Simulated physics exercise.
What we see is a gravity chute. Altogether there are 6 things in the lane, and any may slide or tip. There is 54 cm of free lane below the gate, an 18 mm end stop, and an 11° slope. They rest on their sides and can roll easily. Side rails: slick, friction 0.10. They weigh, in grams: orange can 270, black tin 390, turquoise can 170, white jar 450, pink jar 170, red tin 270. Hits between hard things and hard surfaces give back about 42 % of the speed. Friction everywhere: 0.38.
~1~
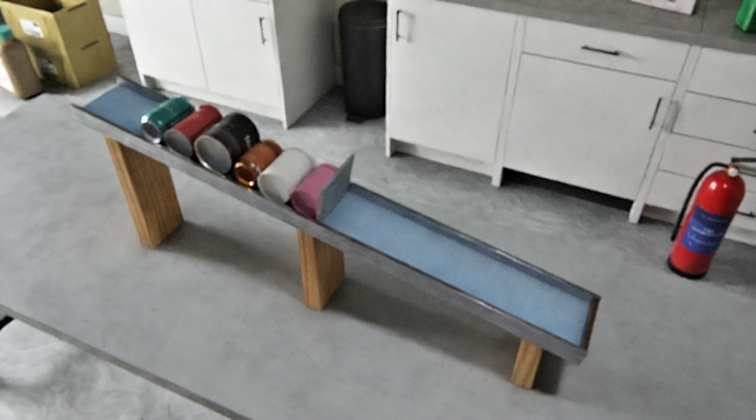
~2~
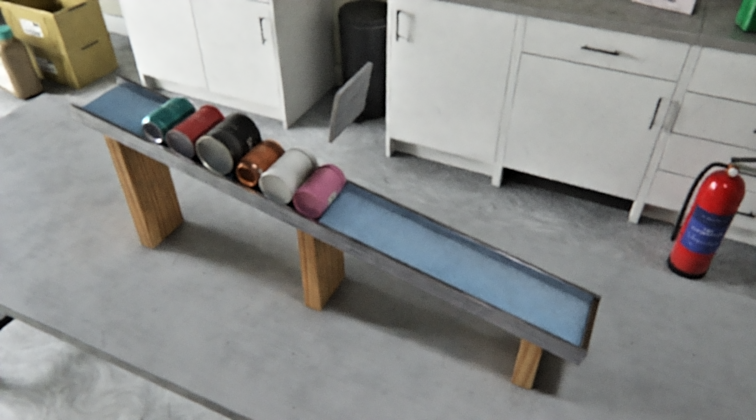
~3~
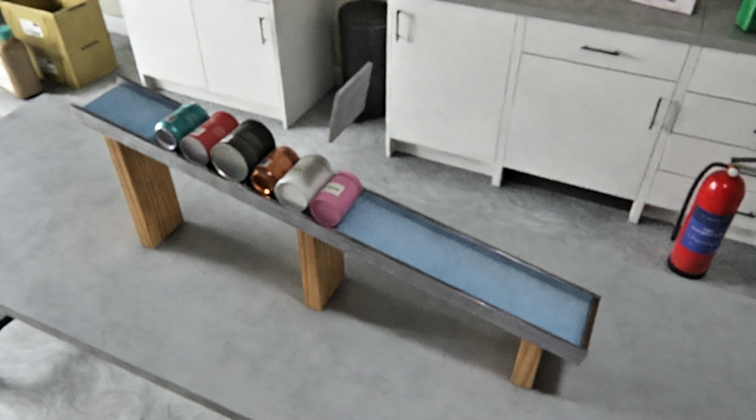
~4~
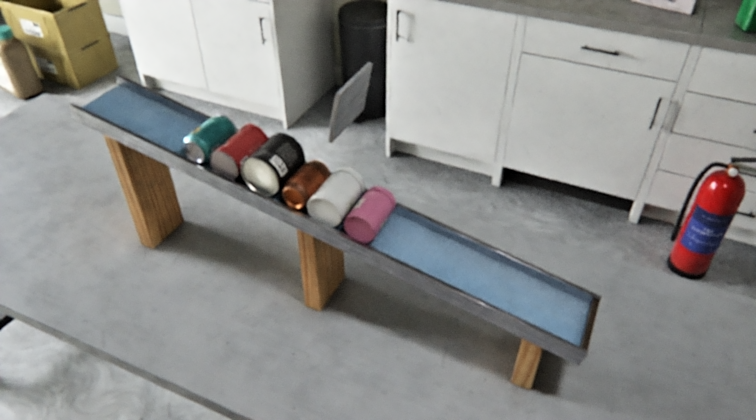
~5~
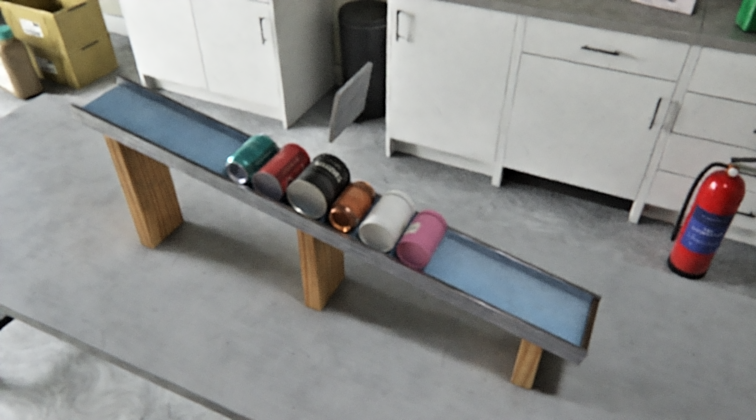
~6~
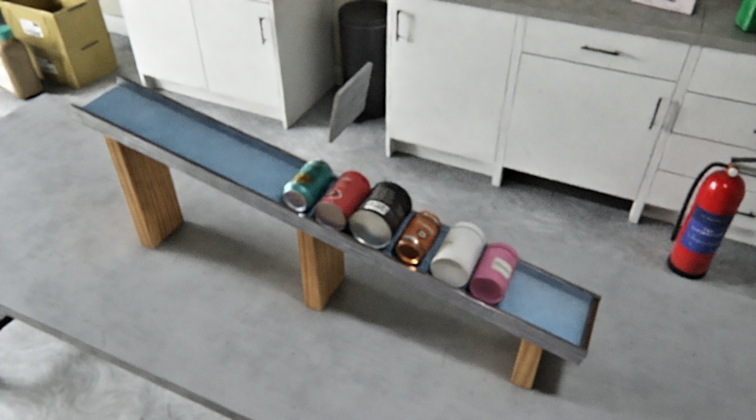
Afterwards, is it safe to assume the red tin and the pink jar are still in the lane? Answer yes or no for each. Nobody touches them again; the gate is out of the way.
Red tin: Yes; pink jar: No.
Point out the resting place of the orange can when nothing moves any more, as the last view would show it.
It comes to rest somewhere around (576, 310).
Then, 0.20 s past the last view, pink jar near (586, 308); red tin near (434, 243).
Then, 0.80 s past the last view, white jar and pink jar now over the stop; red tin near (497, 272); orange can not moving.
Then, 2.30 s past the last view, red tin not moving near (498, 272); orange can not moving; black tin not moving.
Finally, over the stop, white jar and pink jar; the other 4 in the lane. In the last view, red tin near (498, 272).
